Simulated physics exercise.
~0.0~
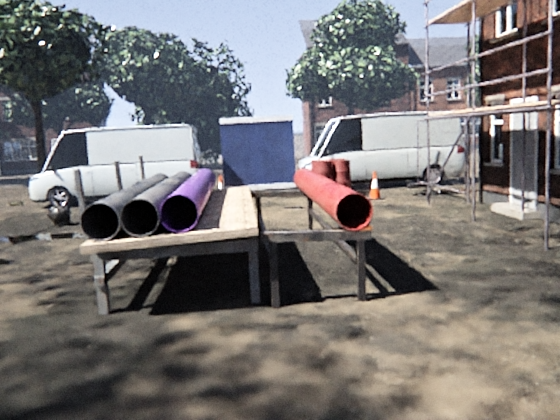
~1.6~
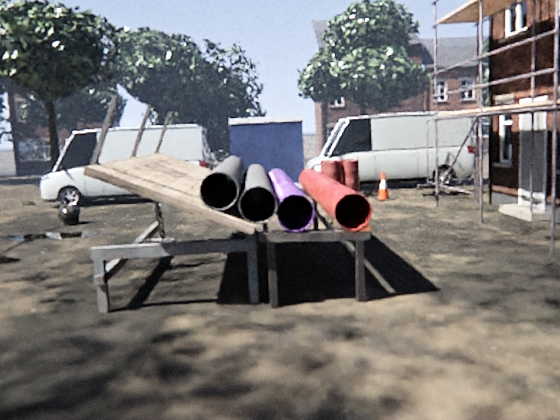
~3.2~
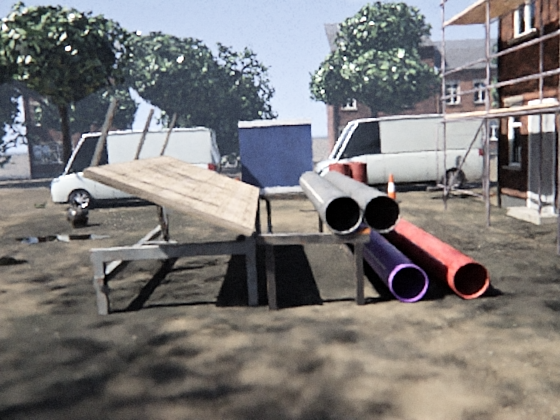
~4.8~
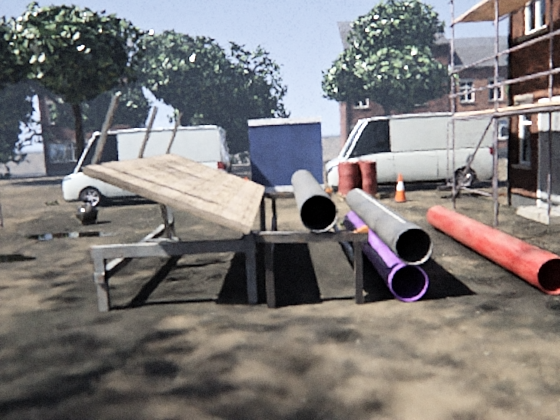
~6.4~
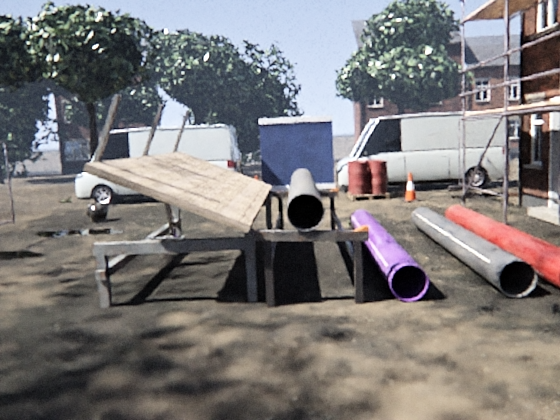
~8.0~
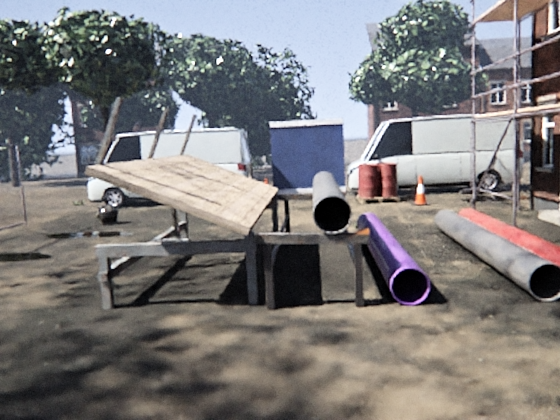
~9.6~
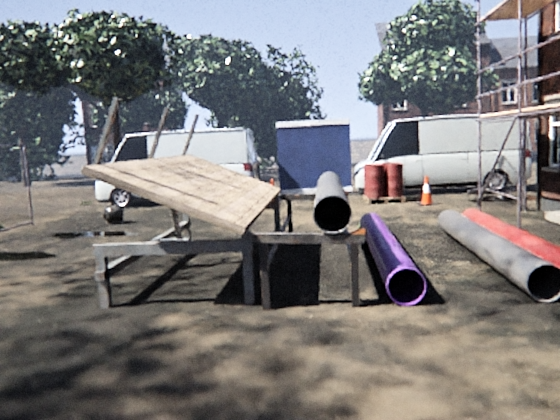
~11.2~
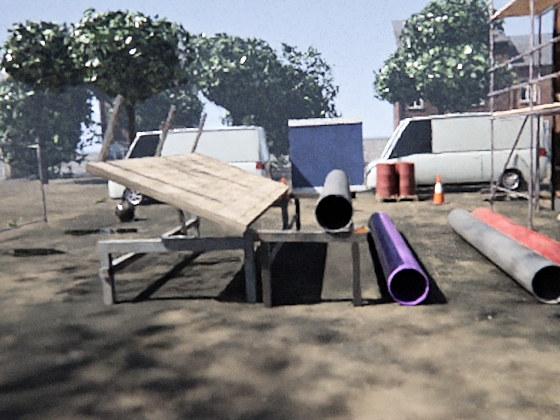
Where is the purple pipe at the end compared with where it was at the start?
At the start it lies on the level wooden deck beside two dark grey pipes. By the end it is on the ground just off the right end of the rack.
